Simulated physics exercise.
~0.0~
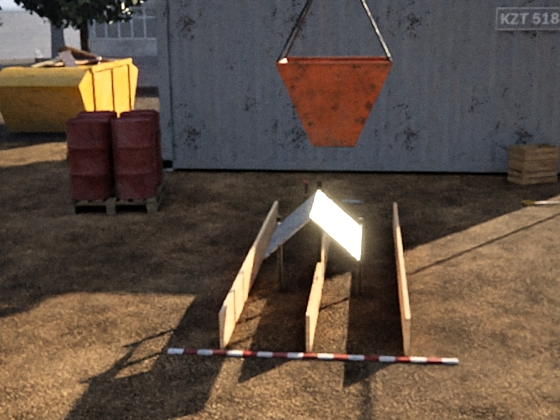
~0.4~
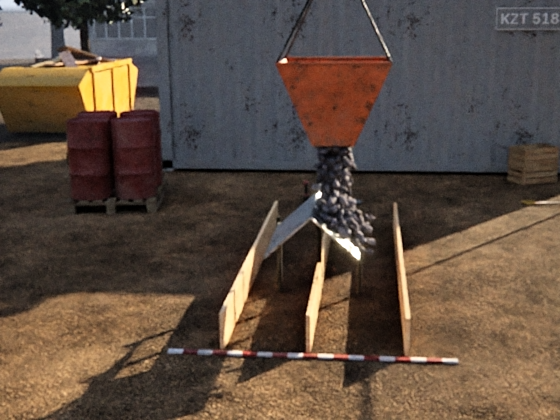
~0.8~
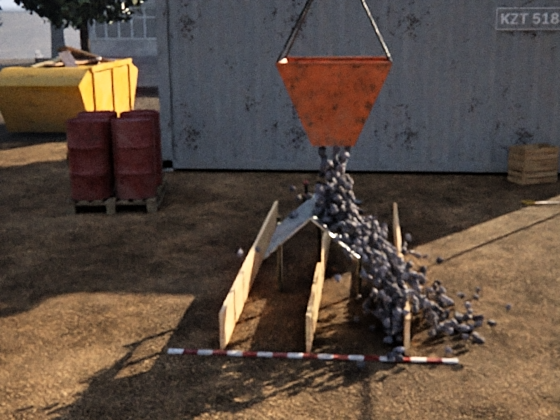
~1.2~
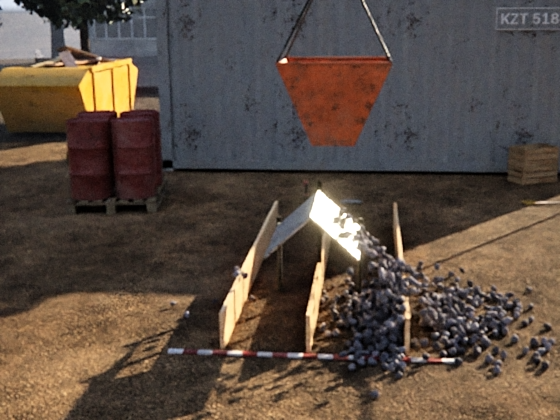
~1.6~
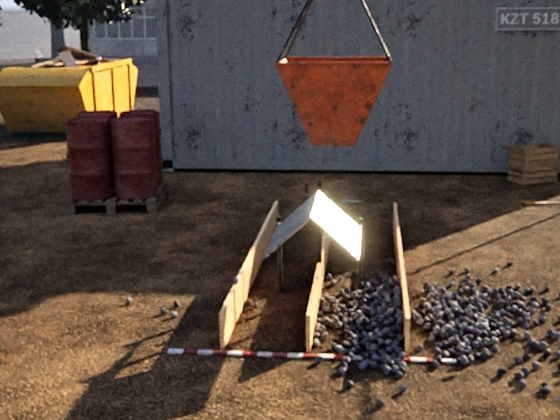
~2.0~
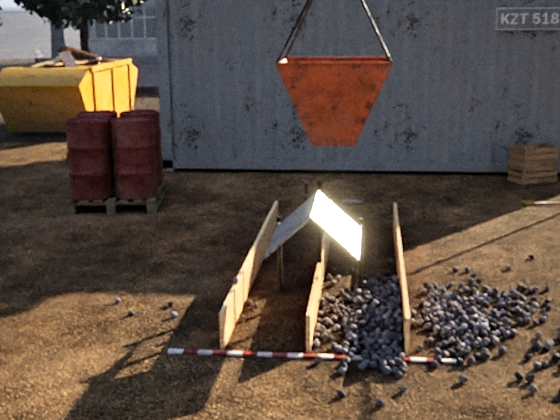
Orange skip dropping grey stones onto a steel ridge, most settling in the right bay and many spilling beyond its board.
